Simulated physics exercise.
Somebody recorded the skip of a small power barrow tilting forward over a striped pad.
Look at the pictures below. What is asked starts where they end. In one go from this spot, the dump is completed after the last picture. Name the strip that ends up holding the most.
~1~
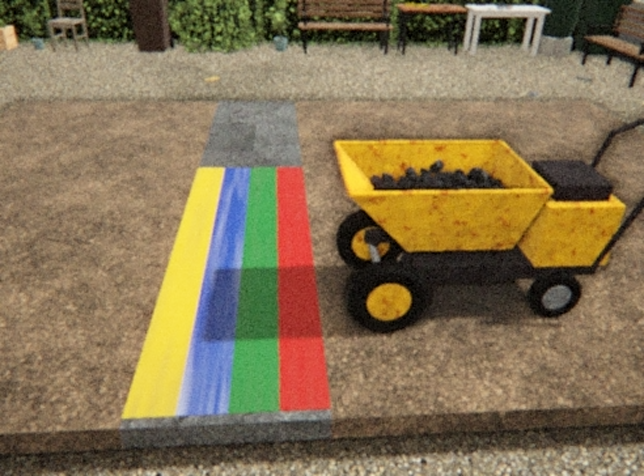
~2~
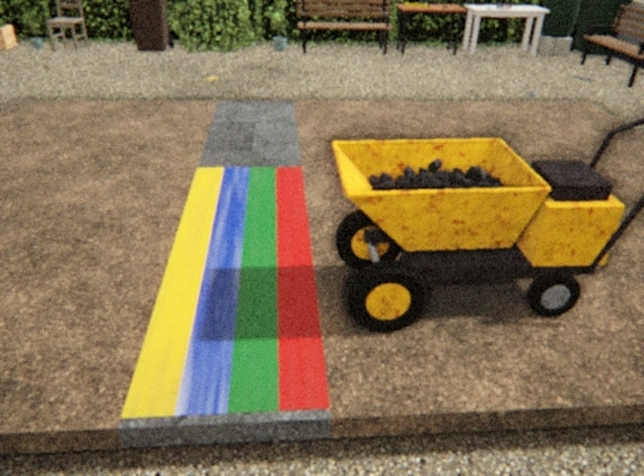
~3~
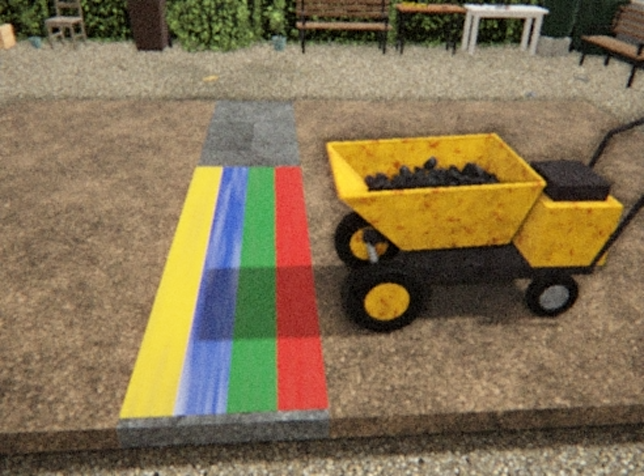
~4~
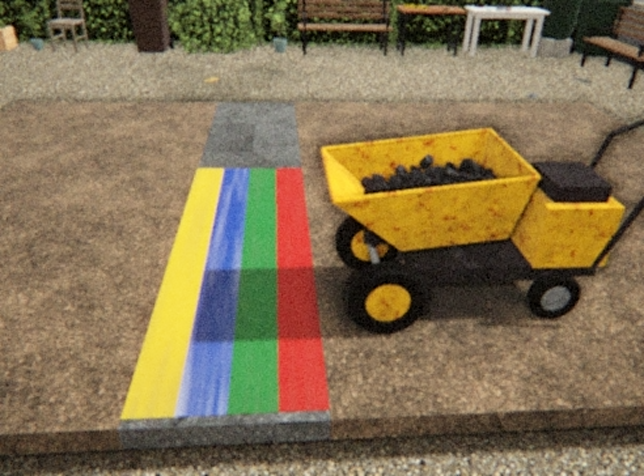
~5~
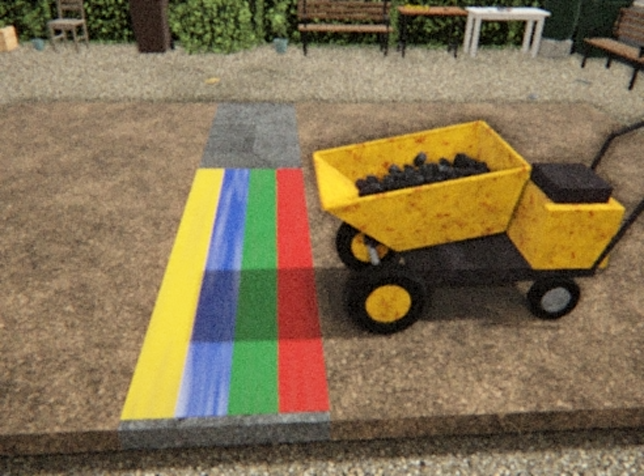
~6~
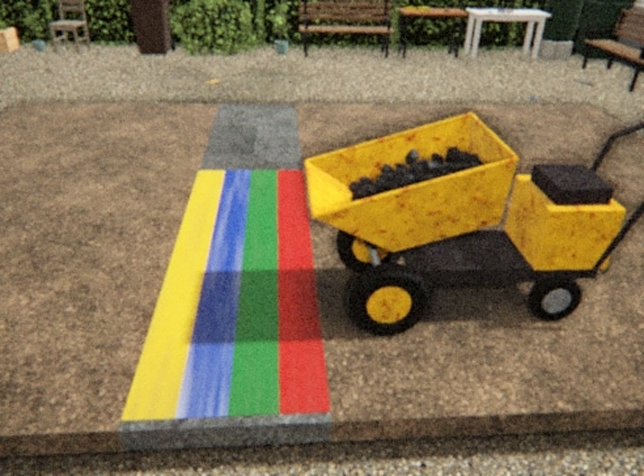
Blue.
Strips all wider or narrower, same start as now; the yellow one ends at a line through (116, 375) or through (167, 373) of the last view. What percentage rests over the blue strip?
Near 40 and 30 in a hundred.
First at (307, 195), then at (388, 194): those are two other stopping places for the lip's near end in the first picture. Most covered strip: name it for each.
First: The yellow one. Next: Green.
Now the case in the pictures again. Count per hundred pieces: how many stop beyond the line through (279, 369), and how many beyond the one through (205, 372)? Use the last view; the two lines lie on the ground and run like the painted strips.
About 80 and 50 %.
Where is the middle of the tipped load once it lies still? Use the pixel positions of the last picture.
(210, 298).
Soon after the last picture, skip tipped steeply; all in the skip.
A little later, skip tipped right over; most in the skip; a small part over the green strip; a small part over the blue strip.
Later still, skip tipped right over; about a quarter in the skip; about a quarter over the green strip; about a third over the blue strip; about a quarter over the yellow strip; a small part off the paint.
At rest, skip tipped right over; about a quarter in the skip; none over the red strip; about a quarter over the green strip; about a third over the blue strip; about a quarter over the yellow strip; a small part off the paint.
